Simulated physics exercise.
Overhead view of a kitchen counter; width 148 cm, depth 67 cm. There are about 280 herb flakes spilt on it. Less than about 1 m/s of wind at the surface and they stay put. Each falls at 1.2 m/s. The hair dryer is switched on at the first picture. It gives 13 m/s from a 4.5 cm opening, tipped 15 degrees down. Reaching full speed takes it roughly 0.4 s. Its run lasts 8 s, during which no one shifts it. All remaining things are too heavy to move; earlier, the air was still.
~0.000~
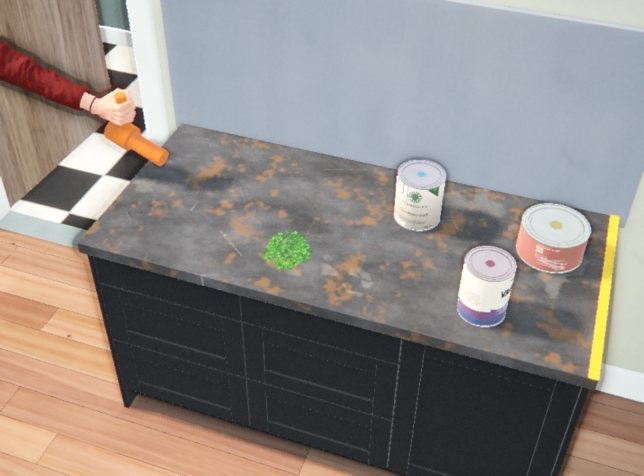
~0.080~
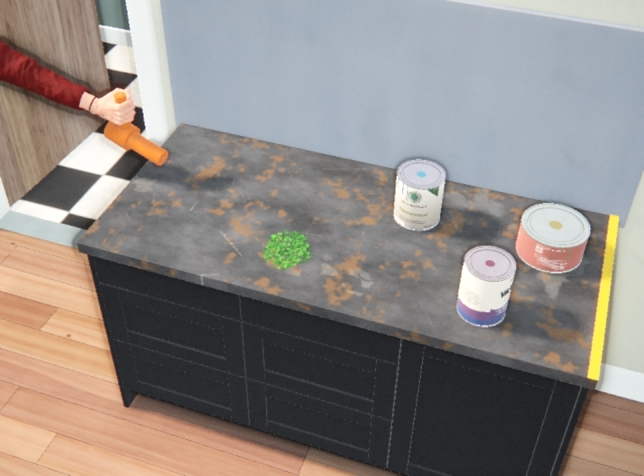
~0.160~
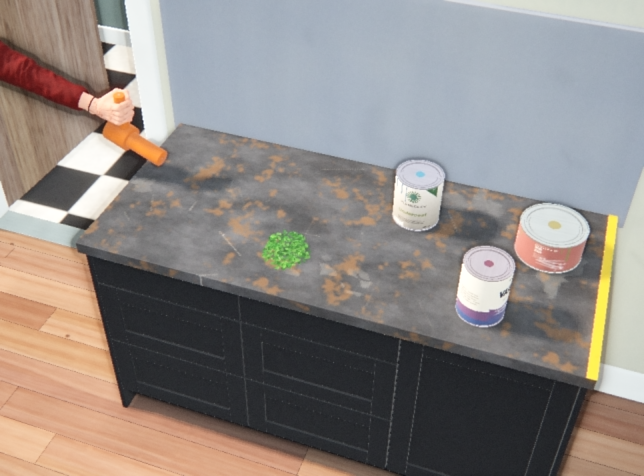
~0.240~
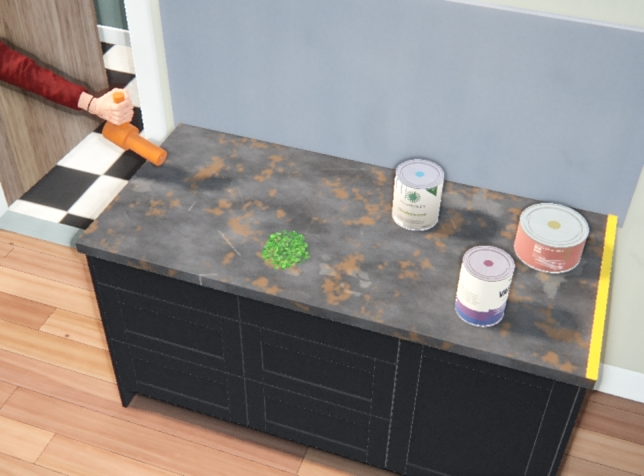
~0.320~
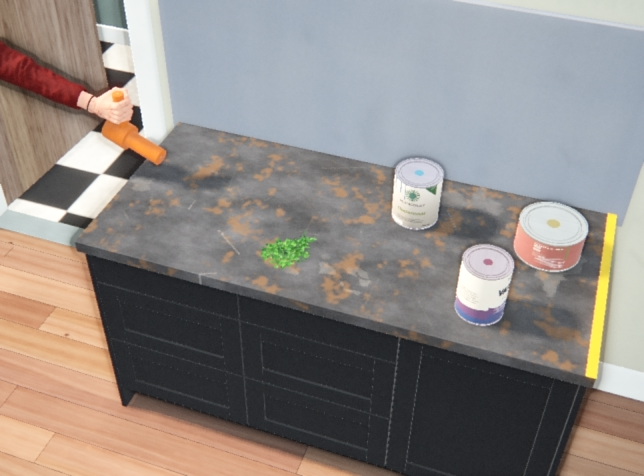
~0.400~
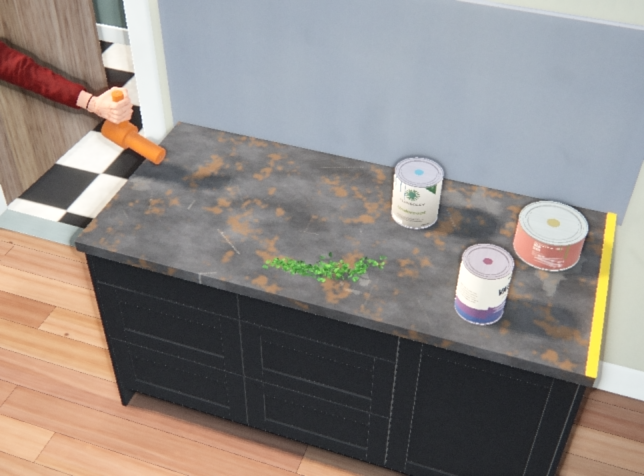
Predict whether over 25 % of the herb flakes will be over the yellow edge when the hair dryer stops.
My money says the one-in-four line is respected at that edge.
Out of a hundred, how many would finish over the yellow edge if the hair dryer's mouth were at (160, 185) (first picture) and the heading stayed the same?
Outcome: Some 30 in a hundred.
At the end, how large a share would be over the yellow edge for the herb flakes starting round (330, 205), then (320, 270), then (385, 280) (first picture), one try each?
60 %, 0 %, 10 %.
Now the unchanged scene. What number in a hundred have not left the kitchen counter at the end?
About 0 per cent.
After 1.6 s the count stands so, 1 % are over the yellow edge.
After 2.6 s the count stands so, 1 % are over the yellow edge.
After 4.4 s the count stands so, 1 % are over the yellow edge.
After 8.0 s, at the end, 1 % are over the yellow edge.
